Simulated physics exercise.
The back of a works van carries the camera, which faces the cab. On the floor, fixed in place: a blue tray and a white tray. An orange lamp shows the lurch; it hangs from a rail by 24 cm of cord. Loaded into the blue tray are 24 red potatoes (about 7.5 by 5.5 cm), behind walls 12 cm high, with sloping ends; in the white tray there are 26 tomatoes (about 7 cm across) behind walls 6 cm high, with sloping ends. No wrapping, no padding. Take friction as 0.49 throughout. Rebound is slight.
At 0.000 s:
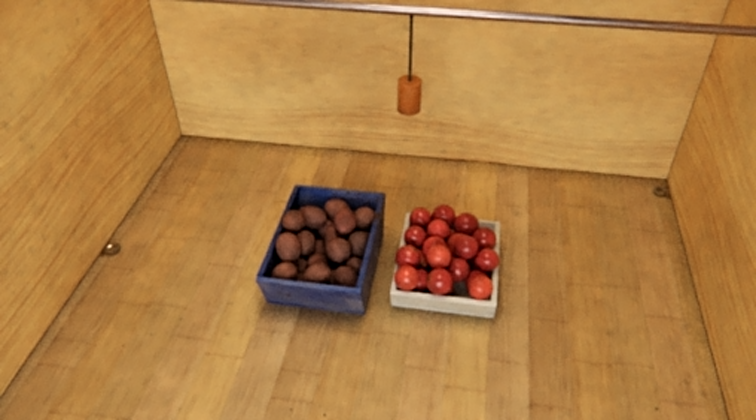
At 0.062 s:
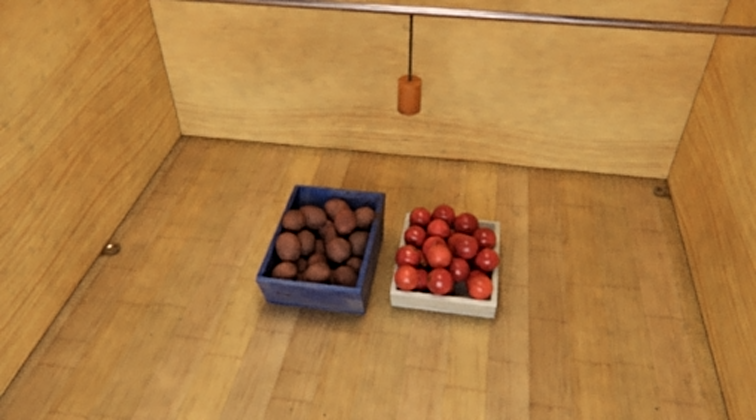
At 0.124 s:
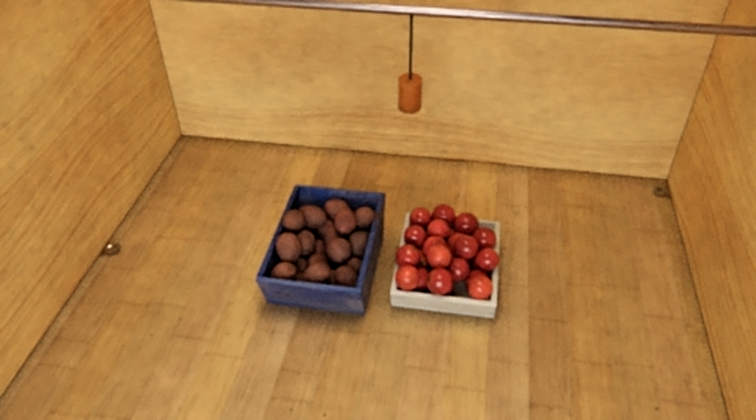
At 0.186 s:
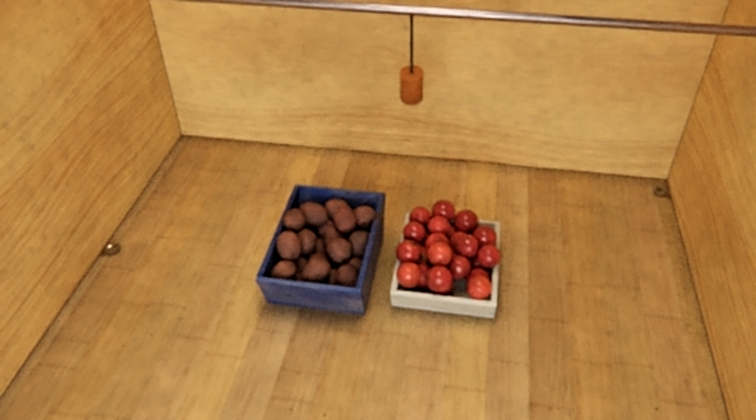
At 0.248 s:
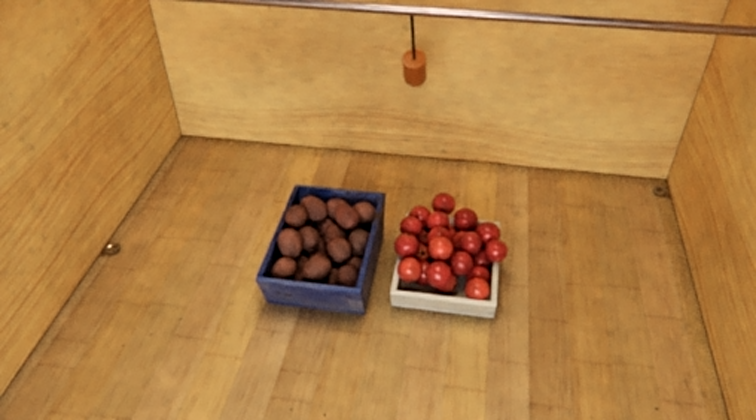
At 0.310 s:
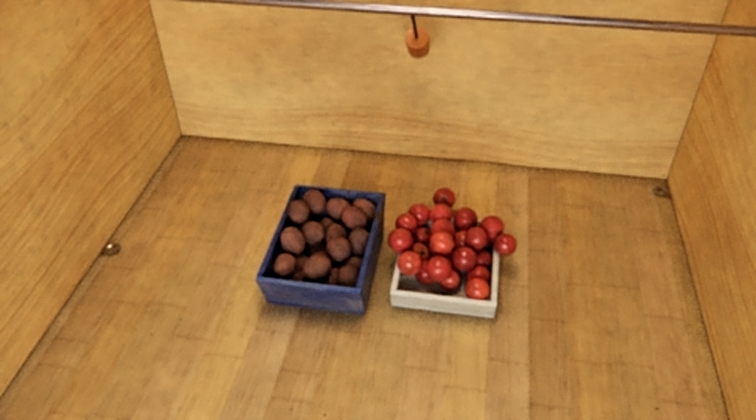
An orange cylinder on a dark cord hangs almost still, then swings steadily up towards the rail above a blue tray and a white tray. The potatoes in the blue tray shift slightly, while the red tomatoes bunch up and spread past the white tray's edges, baring its near end.
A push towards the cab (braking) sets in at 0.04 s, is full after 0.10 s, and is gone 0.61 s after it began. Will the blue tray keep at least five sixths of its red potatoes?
The amount lost ends up shy of a sixth.
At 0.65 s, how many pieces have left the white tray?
White tray - about 12 out by that time.
After 0.46 s, the blue tray has all 24 and the white tray is down by 8 of 26.
After 0.65 s, the blue tray has all 24 and the white tray is down by 13 of 26.
After 0.92 s, the blue tray has all 24 and the white tray is down by 13 of 26.
Outcome (at 1.26 s), the blue tray has all 24 and the white tray is down by 13 of 26. Asked share, 0 of 24, 0 per cent.
